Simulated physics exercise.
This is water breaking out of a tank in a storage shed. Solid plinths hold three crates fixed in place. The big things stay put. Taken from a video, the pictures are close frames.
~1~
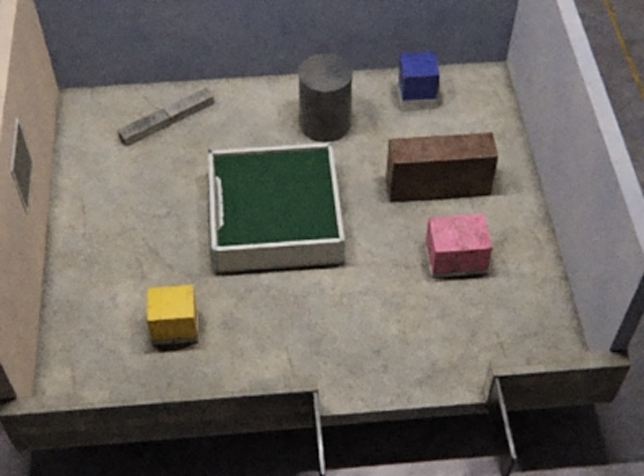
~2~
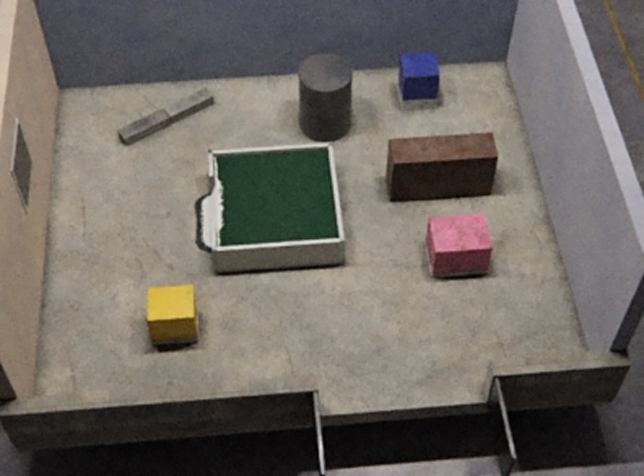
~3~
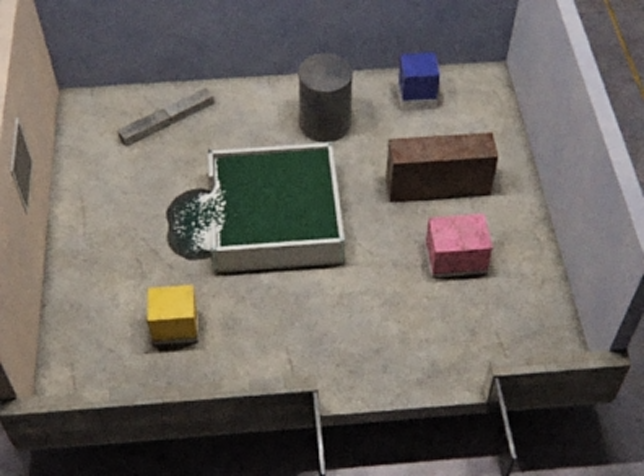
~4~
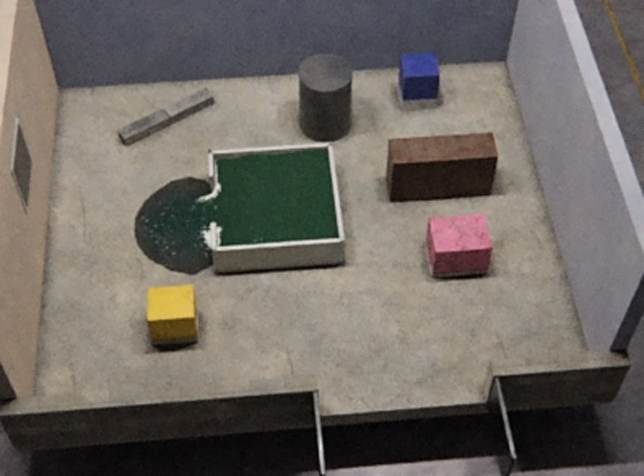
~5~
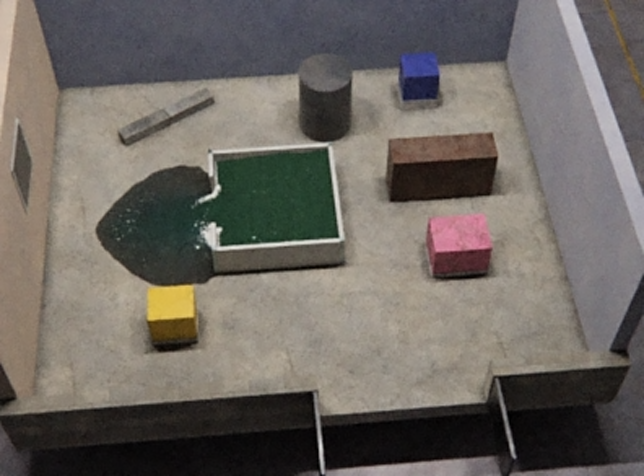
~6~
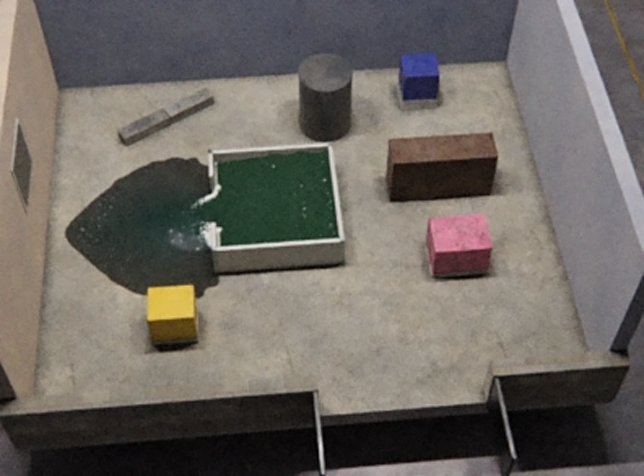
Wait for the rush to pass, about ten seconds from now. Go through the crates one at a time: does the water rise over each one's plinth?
In order: The pink crate will not be reached. The blue crate will not be reached. The yellow crate will not be reached.
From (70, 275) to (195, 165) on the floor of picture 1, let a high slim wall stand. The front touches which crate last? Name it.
The blue-painted one.
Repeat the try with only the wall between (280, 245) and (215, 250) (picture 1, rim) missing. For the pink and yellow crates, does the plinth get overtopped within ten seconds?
Result: Pink crate not reached, yellow crate reached.
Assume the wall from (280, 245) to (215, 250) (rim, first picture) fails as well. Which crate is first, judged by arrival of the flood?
Answer: The yellow-painted one.
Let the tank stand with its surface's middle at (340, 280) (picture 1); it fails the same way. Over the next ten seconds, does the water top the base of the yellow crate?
Short answer: The yellow crate is reached.
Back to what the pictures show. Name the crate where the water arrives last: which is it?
The one in pink, as I see it.
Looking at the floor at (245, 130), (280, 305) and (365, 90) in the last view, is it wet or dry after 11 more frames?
Status by point, in sequence: Unwetted; unwetted; unwetted.
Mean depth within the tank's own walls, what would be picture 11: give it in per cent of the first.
It works out to roughly 72 percent.
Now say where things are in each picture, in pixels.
In the first frame, the water tank at (274, 198) is whole and still.
In the second frame, the front is at (210, 248), out from the gap at (216, 216).
In the third frame, water pours out at (216, 217) and has run to (178, 247).
In the fourth frame, the front is at (142, 240), out from the gap at (216, 216).
In the fifth frame, the front is at (103, 233), out from the gap at (216, 216).
In the sixth frame, the front is at (75, 238), out from the gap at (216, 215).
A moment on, water covers 15 % of the floor; the pink crate not reached, the blue crate not reached, the yellow crate water round its plinth.
Next, water covers 25 % of the floor; the pink crate not reached, the blue crate not reached, the yellow crate water round its plinth.
Then, water covers 30 % of the floor; the pink crate not reached, the blue crate not reached, the yellow crate water round its plinth.
Later, water covers 50 % of the floor; the pink crate not reached, the blue crate water round its plinth, the yellow crate water round its plinth.
In the end, water covers 80 % of the floor; the pink crate stayed above the water, the blue crate stayed above the water, the yellow crate stayed above the water.
